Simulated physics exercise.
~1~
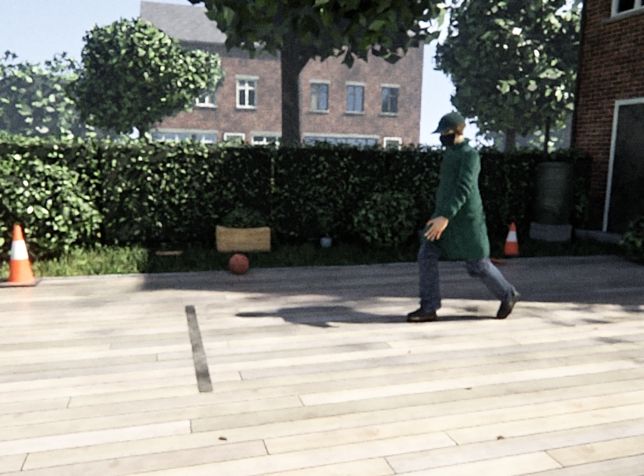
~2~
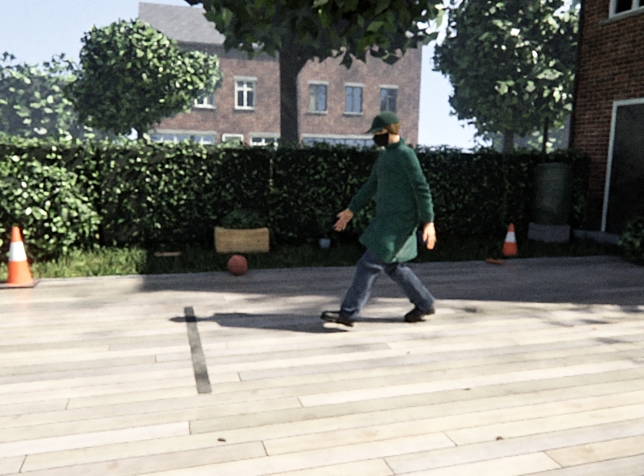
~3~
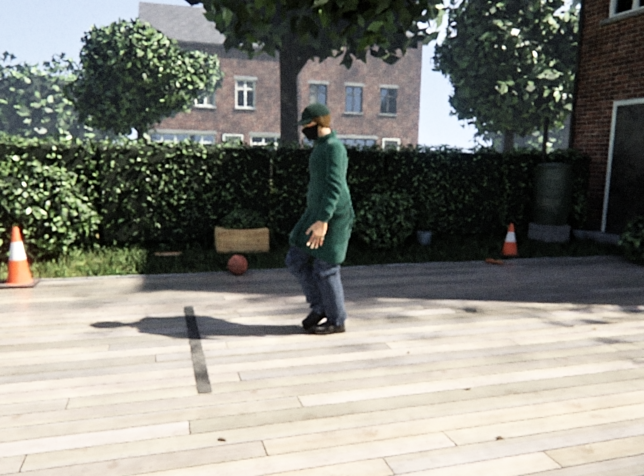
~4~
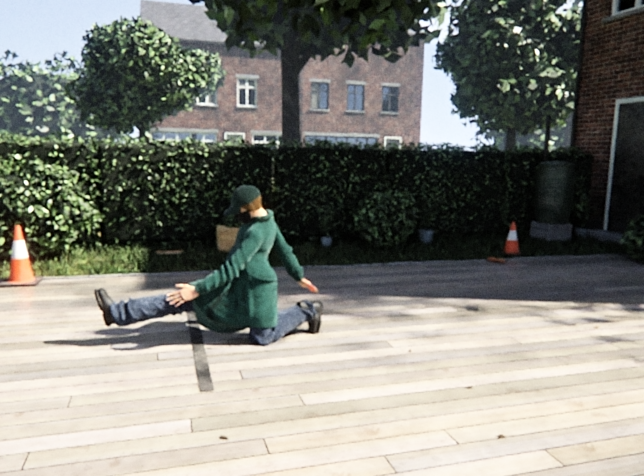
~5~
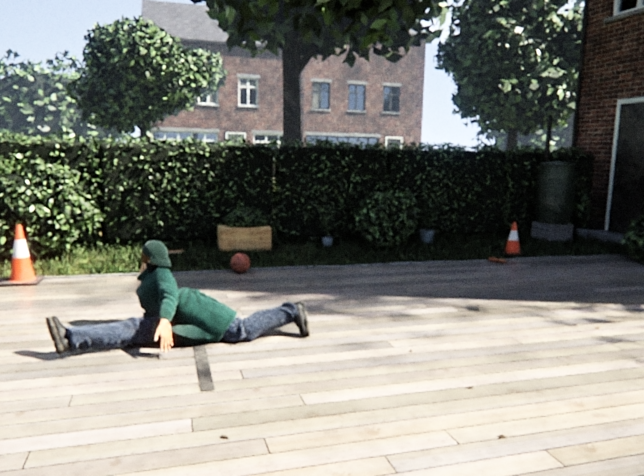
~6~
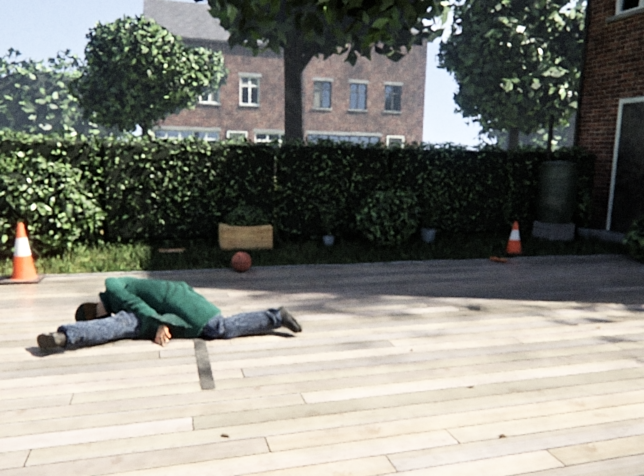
A person in a green coat strides left and collapses across the black strip.
